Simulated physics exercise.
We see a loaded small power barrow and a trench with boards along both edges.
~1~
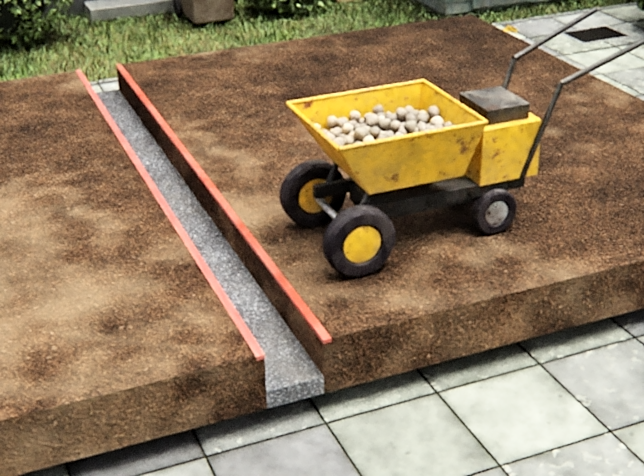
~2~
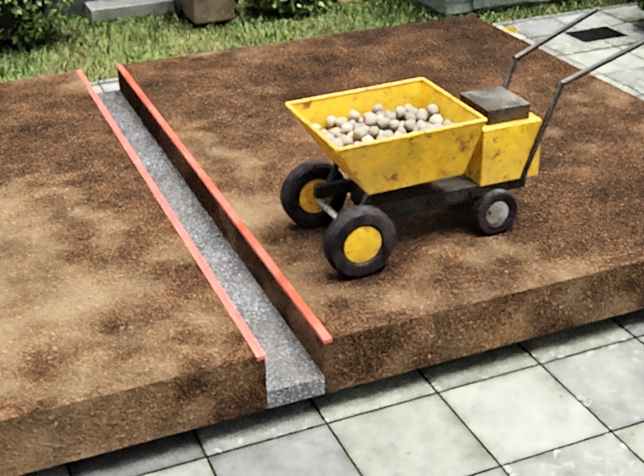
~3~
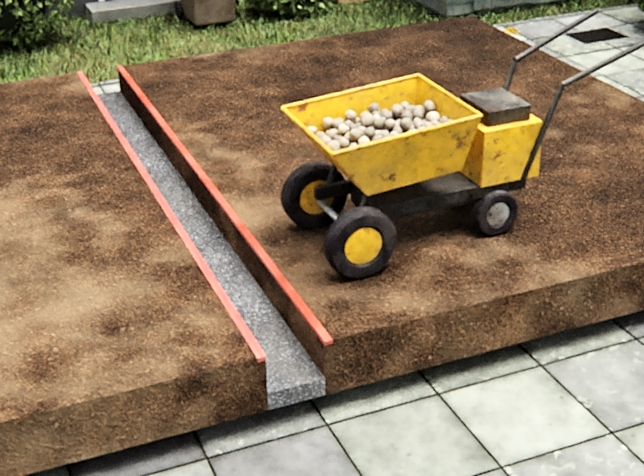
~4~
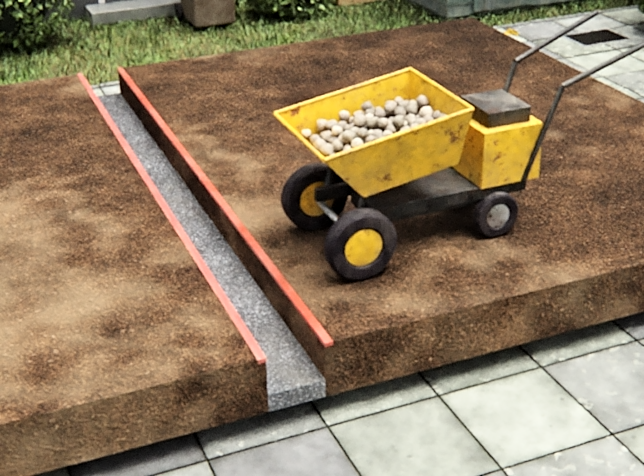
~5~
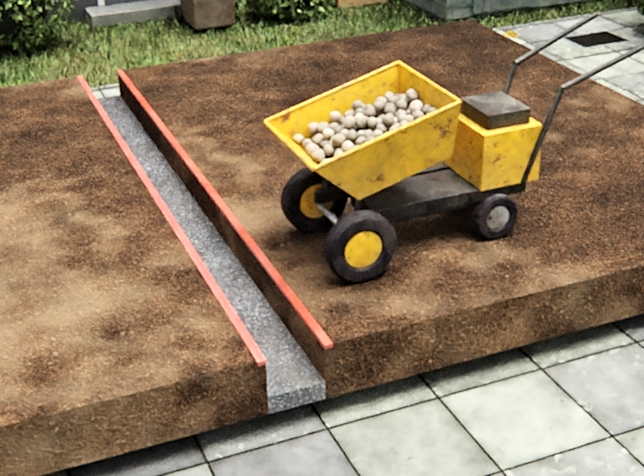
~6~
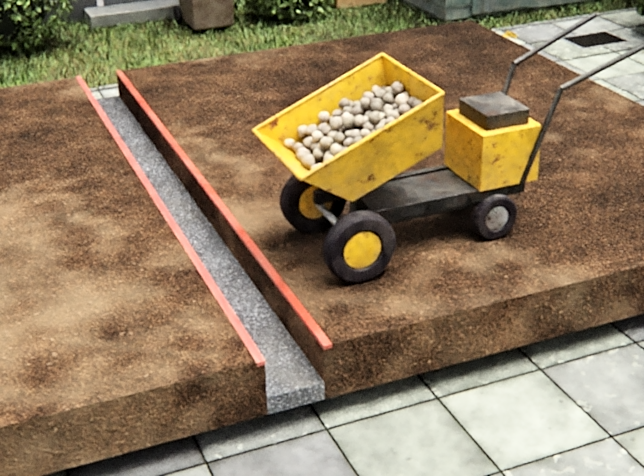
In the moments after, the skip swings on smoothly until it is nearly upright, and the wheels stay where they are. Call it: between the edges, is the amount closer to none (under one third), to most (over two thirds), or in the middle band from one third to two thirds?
In the middle band.
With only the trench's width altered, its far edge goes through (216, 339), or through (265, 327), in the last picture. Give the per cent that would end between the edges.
First try: About 90 %; second try: About 10 %.
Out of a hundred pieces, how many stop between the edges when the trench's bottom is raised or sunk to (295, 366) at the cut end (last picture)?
Something close to 40 per cent.
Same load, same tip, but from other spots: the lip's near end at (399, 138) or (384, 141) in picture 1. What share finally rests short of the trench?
In order, 20 % followed by 10 %.
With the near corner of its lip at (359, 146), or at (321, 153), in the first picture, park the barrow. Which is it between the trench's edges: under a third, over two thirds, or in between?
Beyond two thirds; under a third.
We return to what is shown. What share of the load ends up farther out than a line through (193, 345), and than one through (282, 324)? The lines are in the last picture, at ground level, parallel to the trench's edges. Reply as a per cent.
About 20 and 80 %.
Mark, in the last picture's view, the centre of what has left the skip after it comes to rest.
Close to (218, 286) in the last view.
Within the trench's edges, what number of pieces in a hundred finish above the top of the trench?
Roughly 0 percent.
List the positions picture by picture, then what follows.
Lip of the skip near (339, 149), level; top of the load near (400, 131), river pebbles; first edge of the trench near (306, 311); far edge near (242, 326), the trench under half as wide as the skip, and about half as deep as wide, in the first frame.
Lip of the skip near (337, 150), tipped barely; top of the load near (399, 130), in the second frame.
Lip of the skip near (332, 154), tipped barely; top of the load near (396, 128), in the third frame.
Lip of the skip near (324, 160), tipped a little; top of the load near (402, 126), in the fourth frame.
Lip of the skip near (314, 169), tipped clearly; top of the load near (401, 116), in the fifth frame.
Lip of the skip near (301, 179), tipped clearly; top of the load near (388, 111); first edge of the trench near (307, 317); far edge near (242, 332), in the sixth frame.
Shortly afterwards, skip tipped steeply; the whole lot in the skip.
Next, skip tipped right over; near two thirds in the skip; a little in or heaped over the trench; near a quarter beyond it; only a few falling.
Some moments later, skip tipped right over; a little in the skip; near half in or heaped over the trench; near half beyond it.
In the end, skip tipped right over; near half in or heaped over the trench; near half beyond it.
